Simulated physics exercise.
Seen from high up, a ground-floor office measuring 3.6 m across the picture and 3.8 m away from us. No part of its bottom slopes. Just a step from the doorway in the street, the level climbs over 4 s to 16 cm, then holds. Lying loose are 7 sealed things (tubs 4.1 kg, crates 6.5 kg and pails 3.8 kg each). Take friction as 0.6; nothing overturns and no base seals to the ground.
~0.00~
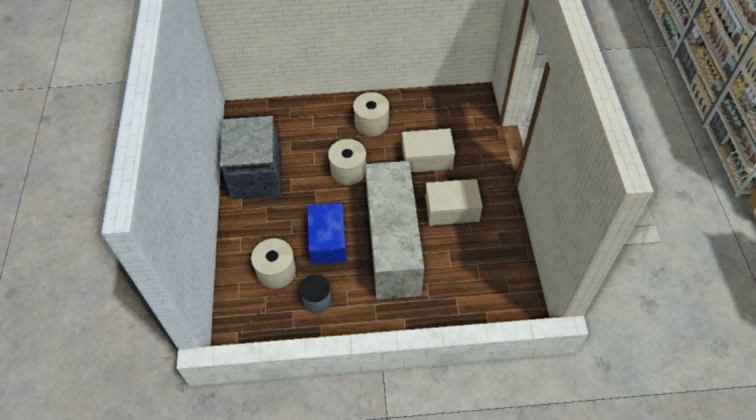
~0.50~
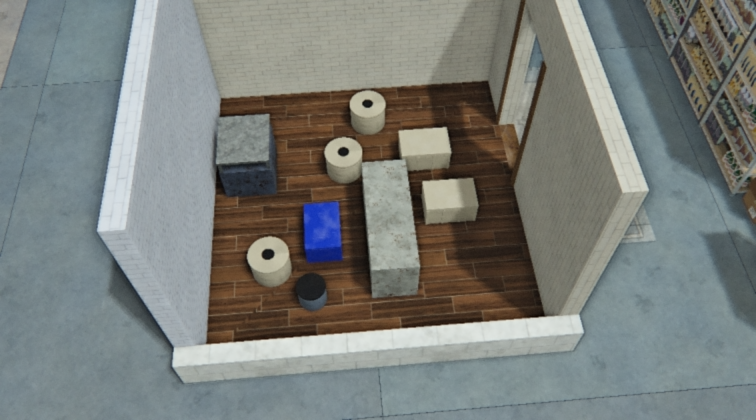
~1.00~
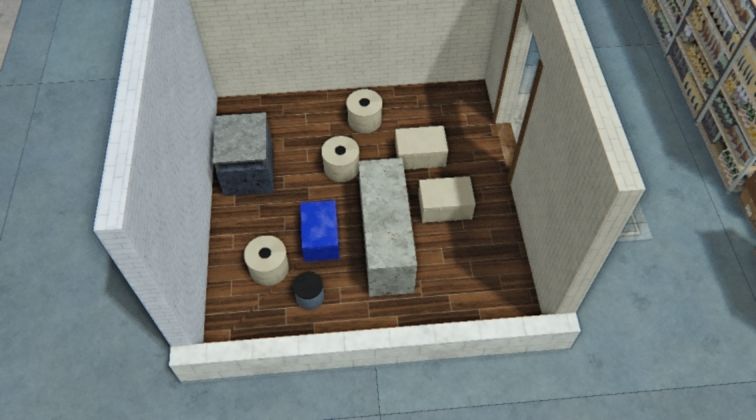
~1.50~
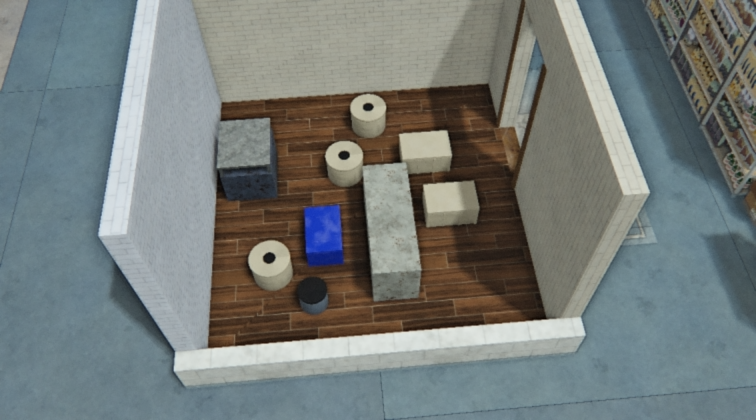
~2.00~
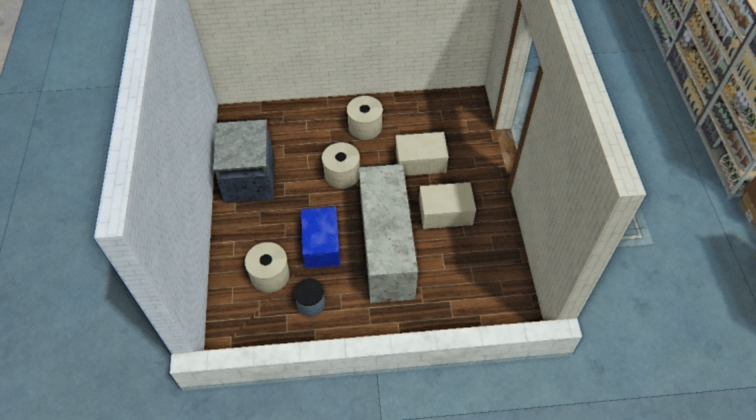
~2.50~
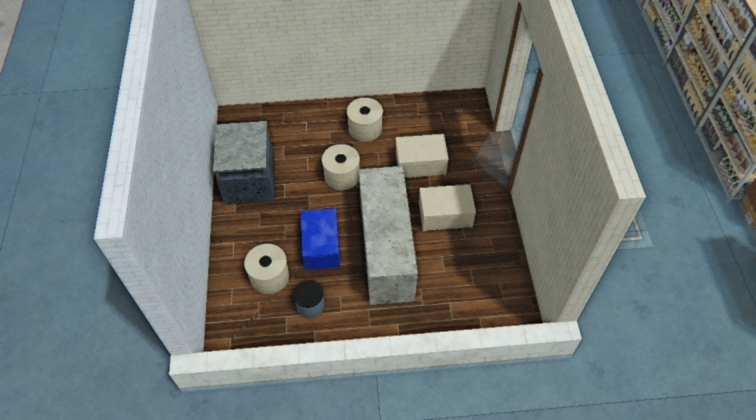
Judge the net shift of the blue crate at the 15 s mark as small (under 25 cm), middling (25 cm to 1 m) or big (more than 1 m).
Middling.
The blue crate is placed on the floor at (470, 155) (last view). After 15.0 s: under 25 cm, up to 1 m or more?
It goes a long way.
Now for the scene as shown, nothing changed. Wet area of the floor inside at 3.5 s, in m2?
Wet: Near 1.5 m2.
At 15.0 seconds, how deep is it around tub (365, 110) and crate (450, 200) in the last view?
Depth approx. 9 cm / 5 cm.
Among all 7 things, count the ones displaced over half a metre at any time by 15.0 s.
That makes 7.
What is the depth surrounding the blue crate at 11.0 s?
Roughly 4 cm deep.
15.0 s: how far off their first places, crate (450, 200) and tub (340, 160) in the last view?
They've ended up 50 cm and 80 cm away, in that order.
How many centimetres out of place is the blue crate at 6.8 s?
It has shifted about 0 cm.
After 3.5 s the blue crate is near (319, 232), 0.0 m from its start, aground; 0 afloat.
After 6.8 s the blue crate is near (319, 232), 0.0 m from its start, aground; 3 afloat.
After 11.0 s the blue crate is near (329, 241), 0.2 m from its start, afloat; 6 afloat.
After 15.0 s the blue crate is near (293, 276), 0.6 m from its start, afloat; 7 afloat.
